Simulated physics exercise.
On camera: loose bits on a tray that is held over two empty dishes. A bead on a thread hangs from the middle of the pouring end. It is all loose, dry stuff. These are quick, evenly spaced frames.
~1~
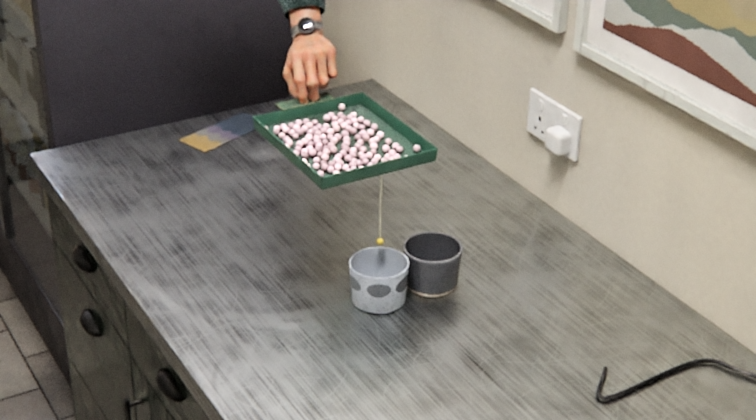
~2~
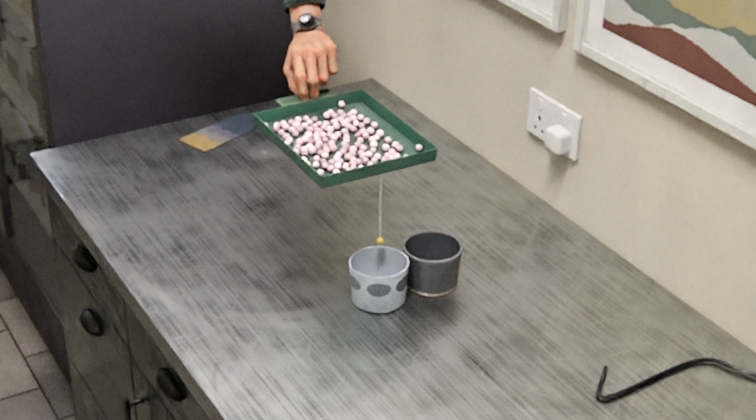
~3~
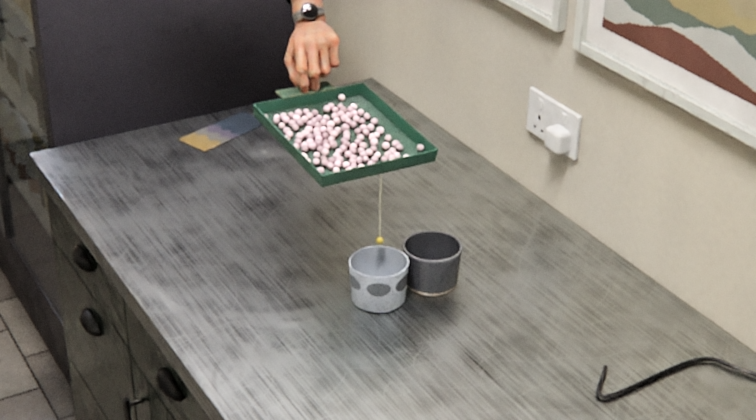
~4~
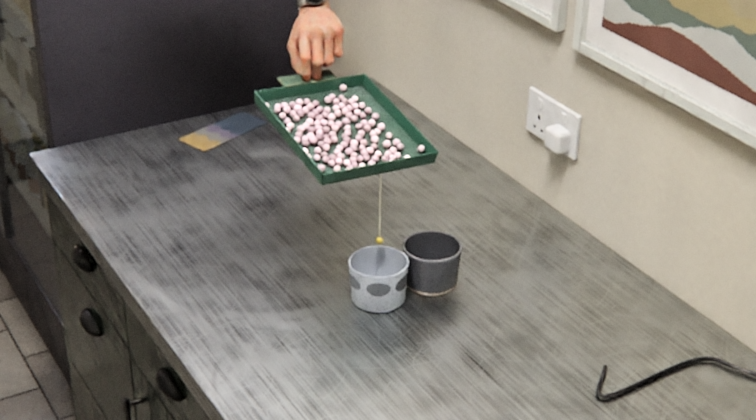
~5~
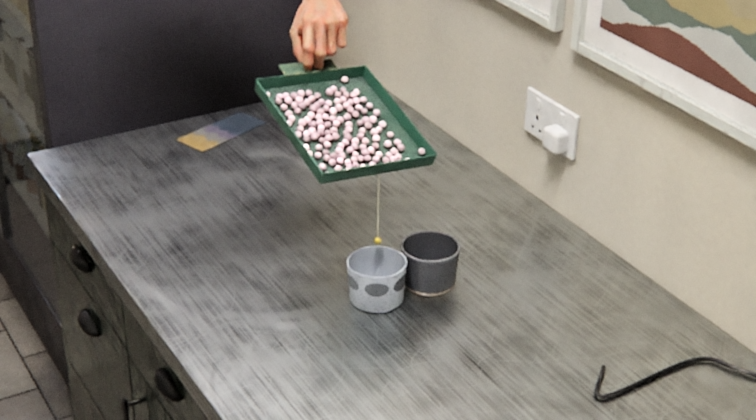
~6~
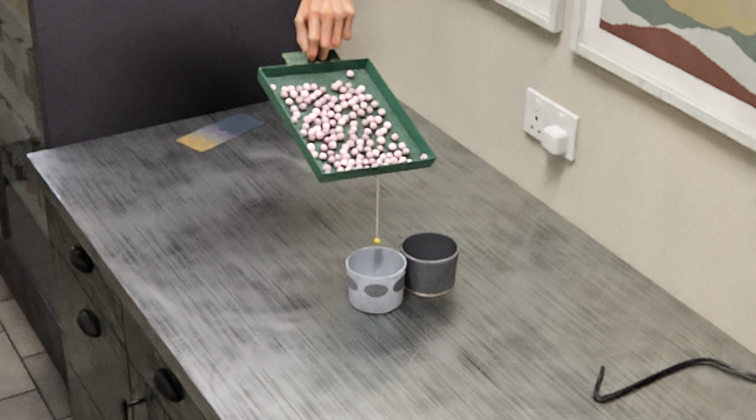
On a dark grey worktop beside a wall socket, a hand gradually raises the handle end of a green tray above two small pots, steepening its slope, and the pink and white beads on it begin to shift towards the lower end.
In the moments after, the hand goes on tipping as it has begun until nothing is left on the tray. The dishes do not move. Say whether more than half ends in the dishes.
Caught overall: Over half.
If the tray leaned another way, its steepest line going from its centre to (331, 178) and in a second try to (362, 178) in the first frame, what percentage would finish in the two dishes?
First some 0, then 20 per cent.
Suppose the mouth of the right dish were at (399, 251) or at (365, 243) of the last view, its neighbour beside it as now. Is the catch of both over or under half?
One: The smaller part. Two: Under half.
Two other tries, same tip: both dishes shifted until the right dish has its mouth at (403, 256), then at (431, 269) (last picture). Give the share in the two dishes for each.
Near 30 % and 20 %.
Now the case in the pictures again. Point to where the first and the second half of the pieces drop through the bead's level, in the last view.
First near (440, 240), later near (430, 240).
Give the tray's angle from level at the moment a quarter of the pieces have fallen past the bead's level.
Near 100 degrees.
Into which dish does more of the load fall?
That is right.
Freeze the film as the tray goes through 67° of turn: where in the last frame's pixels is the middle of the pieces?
Around (393, 146).
Shortly afterwards, tray tipped steeply; all but a few on the tray; only a few in the air.
Next, tray tipped past a quarter turn; near a quarter on the tray; only a few in the left dish; near a third in the right dish; a little outside both; near a third in the air.
Some moments later, tray tipped past a quarter turn; a little in the left dish; near two thirds in the right dish; near a quarter outside both.
In the end, tray tipped past a quarter turn; a little in the left dish; near two thirds in the right dish; near a quarter outside both.
